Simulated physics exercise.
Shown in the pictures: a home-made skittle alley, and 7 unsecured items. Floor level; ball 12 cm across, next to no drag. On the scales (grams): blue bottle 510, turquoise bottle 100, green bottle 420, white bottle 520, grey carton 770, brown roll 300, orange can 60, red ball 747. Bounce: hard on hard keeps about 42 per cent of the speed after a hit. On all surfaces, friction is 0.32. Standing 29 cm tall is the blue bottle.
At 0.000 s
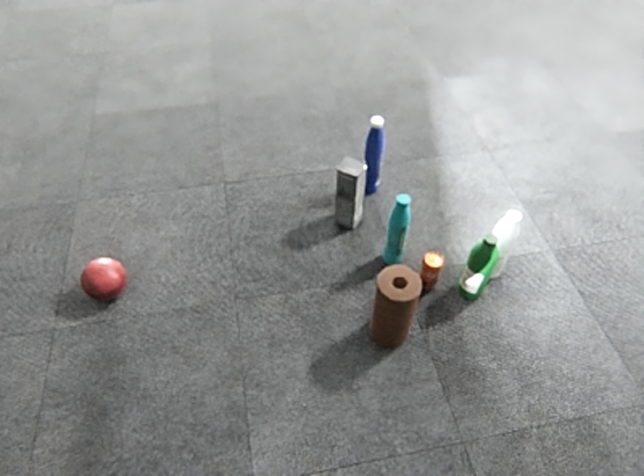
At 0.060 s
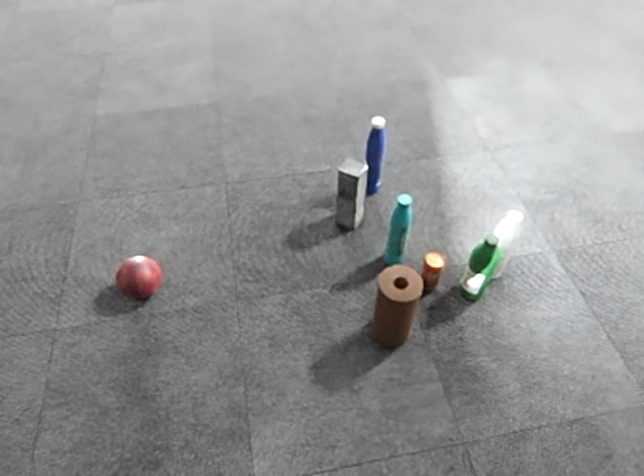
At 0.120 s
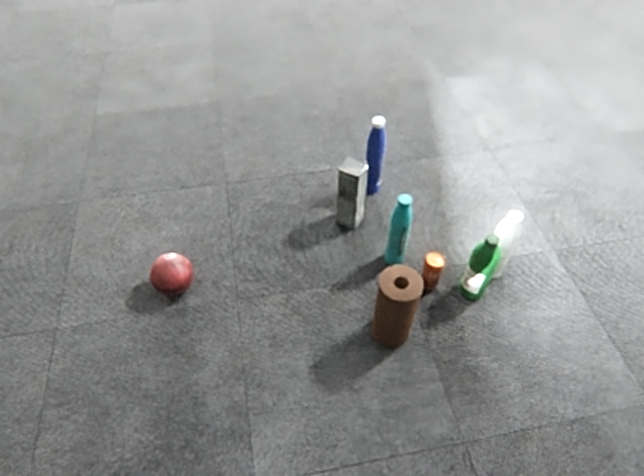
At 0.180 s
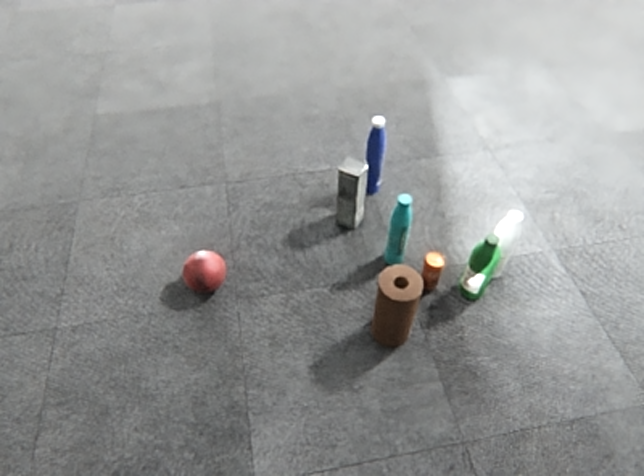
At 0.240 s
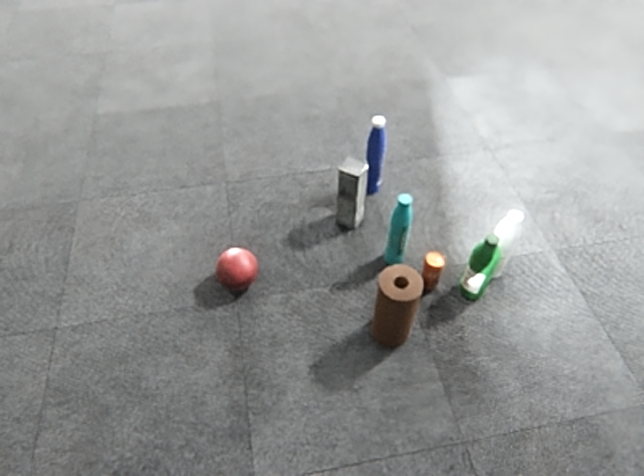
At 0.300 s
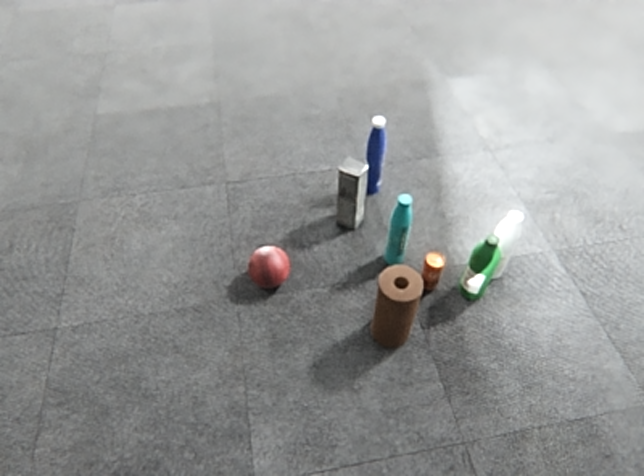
Bottles, a carton, a brown roll and a can stand still while a red ball rolls right.
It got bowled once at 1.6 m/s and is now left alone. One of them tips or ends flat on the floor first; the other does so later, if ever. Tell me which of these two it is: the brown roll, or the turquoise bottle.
Of the two, it is the second.
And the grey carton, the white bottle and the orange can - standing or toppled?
In the last frame the grey carton remains up, the white bottle does not stay up and the orange can does not stay up.
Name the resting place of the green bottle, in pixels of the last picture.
Look near (551, 325) and you'll find it.
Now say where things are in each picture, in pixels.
Ball has run 0 cm; red ball (104, 279); brown roll (394, 308); turquoise bottle (397, 231), in the first picture.
Ball has run 9 cm; red ball (139, 278); white bottle (502, 245), in the second picture.
Ball has run 19 cm; red ball (172, 275); orange can (432, 272), in the third picture.
Ball has run 28 cm; red ball (205, 272); green bottle (481, 265), in the fourth picture.
Ball has run 37 cm; red ball (237, 269); grey carton (352, 195), in the fifth picture.
Ball has run 46 cm; red ball (269, 267); brown roll (395, 308); turquoise bottle (399, 231), in the sixth picture.
Around 0.70 s, ball has run 102 cm; red ball near (457, 255); turquoise bottle on its side near (451, 224); orange can at 11° to upright.
Around 1.10 s, ball has run 125 cm; red ball near (511, 215); turquoise bottle on its side near (476, 213); orange can on its side; white bottle at 72° to upright.
Around 1.90 s, ball has run 169 cm; red ball near (590, 151); turquoise bottle on its side near (472, 209); green bottle on its side; white bottle on its side.
Finally (2.8 s), on their side or leaning hard on the floor, turquoise bottle, green bottle, white bottle and orange can; the other 3 still in place (within 8 cm). Final places as that camera would see them, brown roll near (395, 308), turquoise bottle near (470, 208). Brown roll was never lost; turquoise bottle went at 0.60 s.
